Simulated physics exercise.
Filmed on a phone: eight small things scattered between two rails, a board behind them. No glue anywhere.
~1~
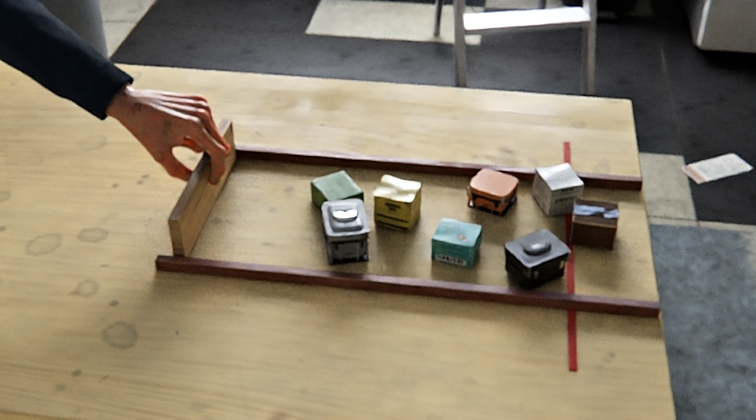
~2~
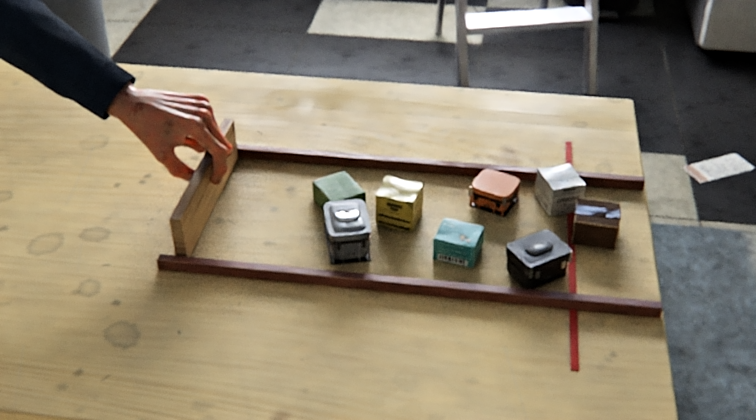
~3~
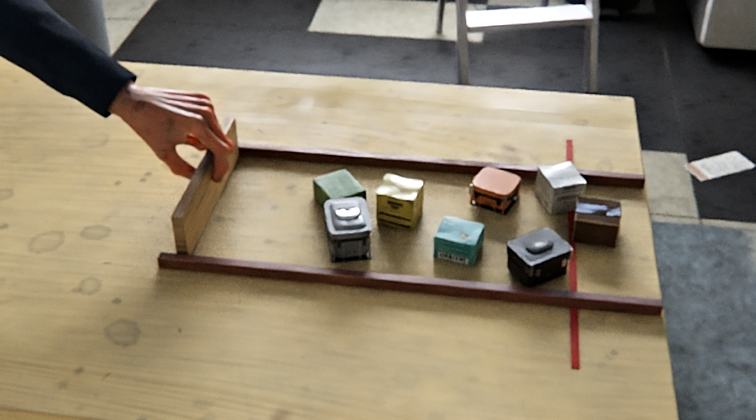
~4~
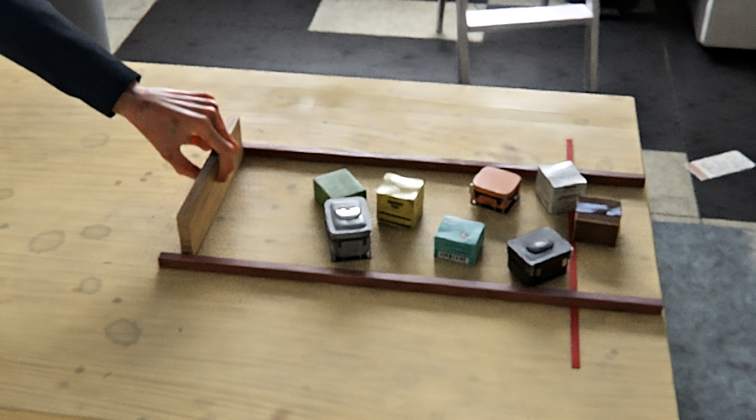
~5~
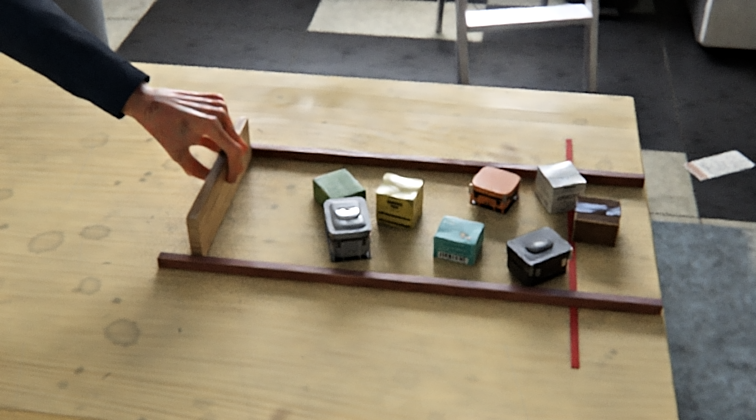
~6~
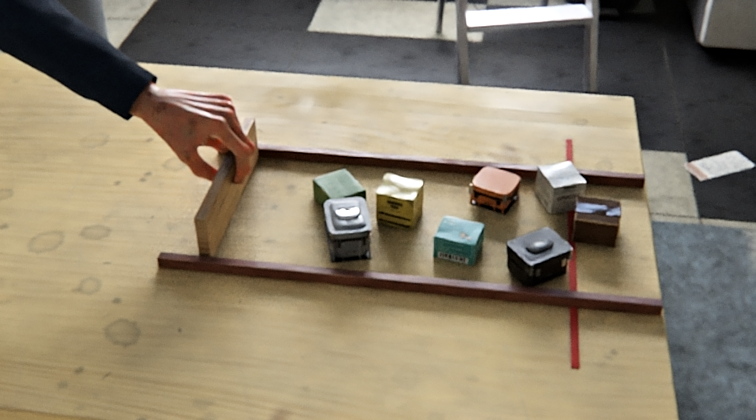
A hand held a wooden board upright between two dark rails and slid it a short way to the right, while the small boxes and cases scattered ahead of it stayed where they were.
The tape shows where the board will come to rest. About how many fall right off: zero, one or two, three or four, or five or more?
Here the number that fall off is one or two.
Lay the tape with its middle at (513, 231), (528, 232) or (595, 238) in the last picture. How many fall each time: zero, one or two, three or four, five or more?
One after another: None; none; five or over.
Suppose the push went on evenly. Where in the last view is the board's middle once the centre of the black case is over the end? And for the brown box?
For the black case at (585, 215), for the brown box at (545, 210).
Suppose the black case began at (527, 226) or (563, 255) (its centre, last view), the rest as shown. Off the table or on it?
The black case comes down; falls.
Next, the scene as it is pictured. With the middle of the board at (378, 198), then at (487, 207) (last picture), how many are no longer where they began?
The counts are 4 and 7.
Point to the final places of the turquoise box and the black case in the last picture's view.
First (635, 252), then (647, 280).
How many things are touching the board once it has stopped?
The number is 3.
Early on, none off yet; brown box at rest near (596, 221); white box at rest near (560, 187); black case at rest near (538, 258).
A while later, none off yet; brown box travelled about its own width near (624, 223); white box travelled about its own width near (589, 184); black case travelled about its own width near (594, 271).
Finally, the number that fall off is one or two; lost, brown box.
